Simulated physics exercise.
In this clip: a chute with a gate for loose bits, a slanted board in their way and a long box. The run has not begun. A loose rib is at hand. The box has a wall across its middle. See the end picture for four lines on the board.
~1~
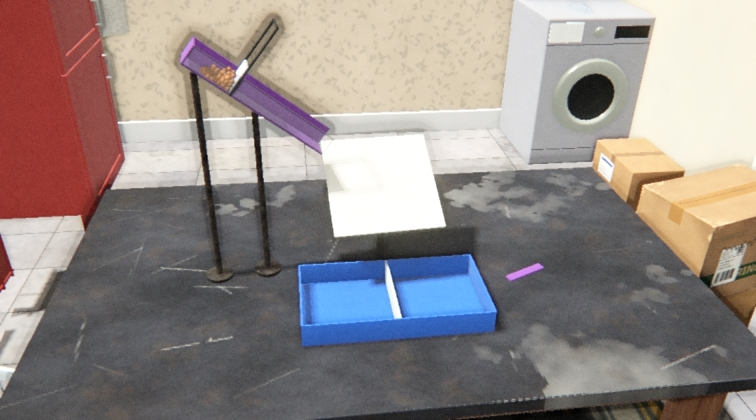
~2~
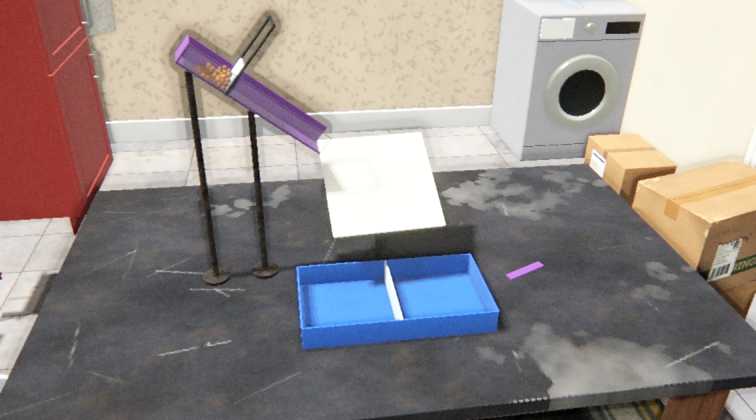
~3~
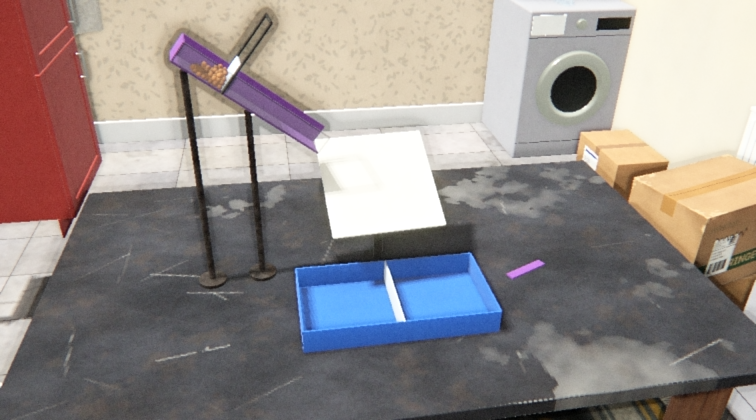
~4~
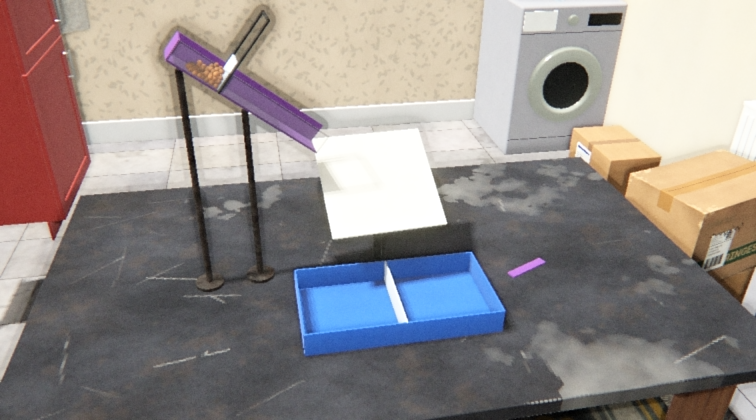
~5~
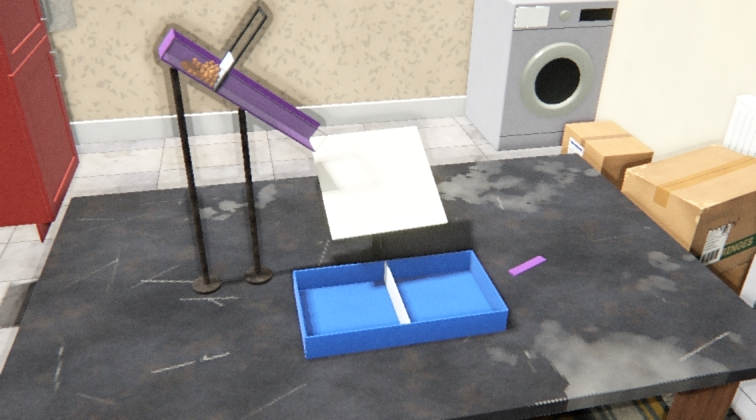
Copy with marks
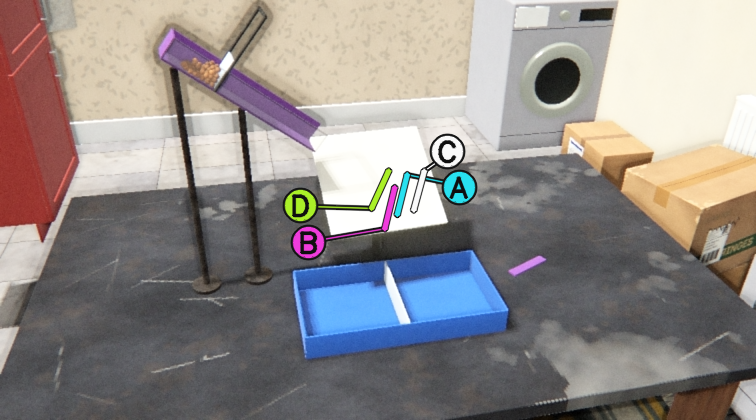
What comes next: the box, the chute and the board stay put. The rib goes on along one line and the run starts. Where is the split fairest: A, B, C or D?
A is best.
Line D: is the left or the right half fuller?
More lands on the left.
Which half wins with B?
More lands on the left.
On the marked copy, line A from (407, 174) to (397, 214); line B from (394, 187) to (384, 228); line C from (424, 171) to (413, 209); line D from (388, 170) to (371, 208).
For line A, of what is caught, about half in the left half, about half in the right.
For line B, of what is caught, most in the left half, about a quarter in the right.
For line C, of what is caught, a small part in the left half, nearly all in the right.
For line D, of what is caught, most in the left half, about a quarter in the right.
